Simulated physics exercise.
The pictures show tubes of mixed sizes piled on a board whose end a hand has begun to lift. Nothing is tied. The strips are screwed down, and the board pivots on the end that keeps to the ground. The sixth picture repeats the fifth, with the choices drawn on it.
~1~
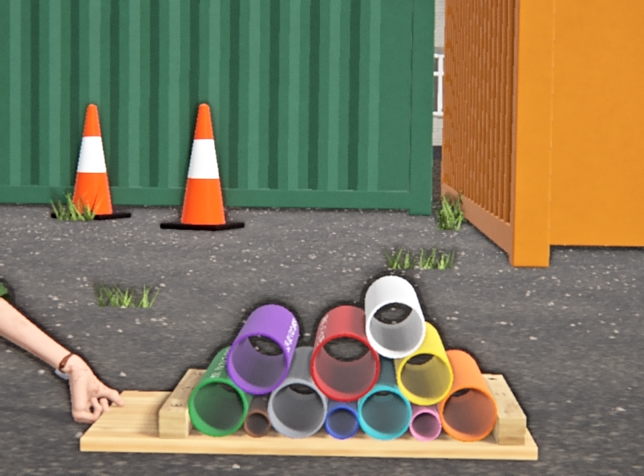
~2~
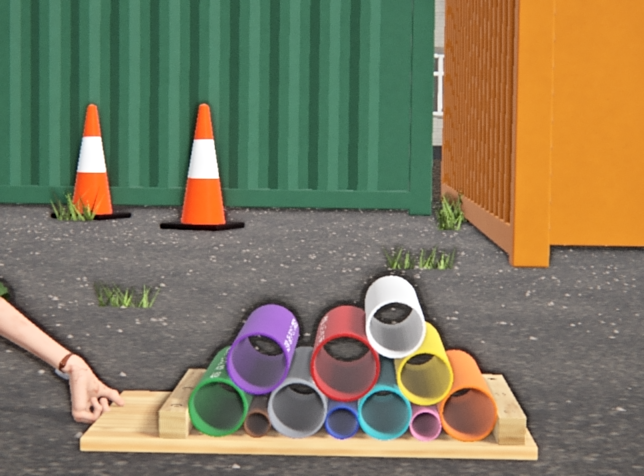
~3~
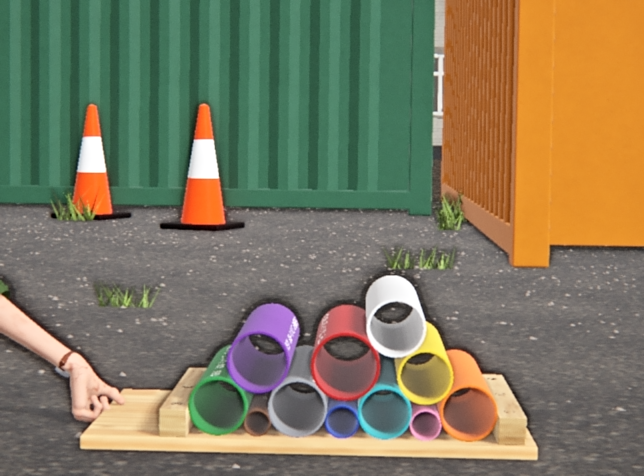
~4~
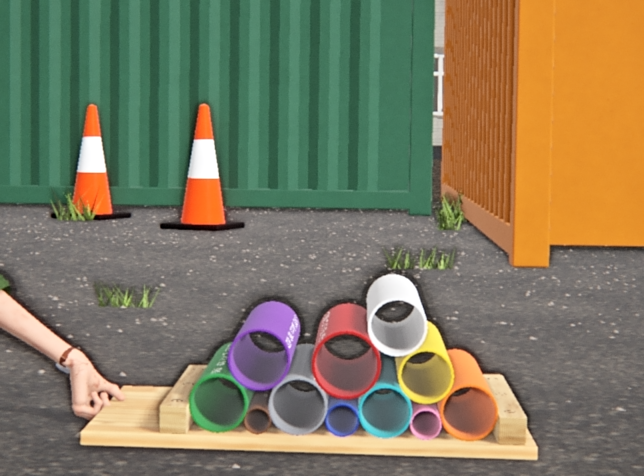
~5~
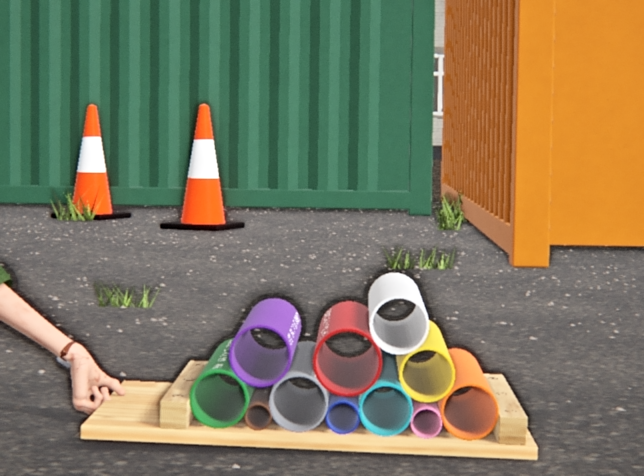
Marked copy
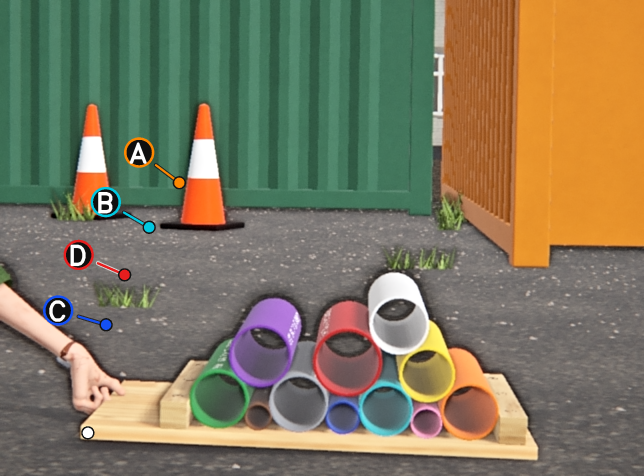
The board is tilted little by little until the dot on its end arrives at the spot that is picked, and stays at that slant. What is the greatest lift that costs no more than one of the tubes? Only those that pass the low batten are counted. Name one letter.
No higher than A.
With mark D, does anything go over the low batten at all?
No.
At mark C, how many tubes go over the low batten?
It comes to none.
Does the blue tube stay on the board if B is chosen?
Yes.
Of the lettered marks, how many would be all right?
The number is four.
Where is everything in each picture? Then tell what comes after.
In the first picture, grey tube (297, 409); blue tube (342, 423); turquoise tube (385, 414).
In the second picture, turquoise tube (385, 414); pink tube (425, 426).
In the third picture, board (313, 409); green tube (218, 406); brown tube (257, 423); white tube (396, 328).
In the fourth picture, board (313, 407); green tube (218, 403); brown tube (257, 421).
In the fifth picture, board (313, 404); green tube (219, 400); brown tube (258, 417).
On the marked copy, A at (179, 183); B at (149, 228); C at (106, 325); D at (125, 275); the white dot at (88, 433).
With A. Early on, board at 20°.
Further on, board at 36°.
At the end, board at 36°, one over the low batten (white).
As for the rest, B none over the low batten; C none over the low batten; D none over the low batten.
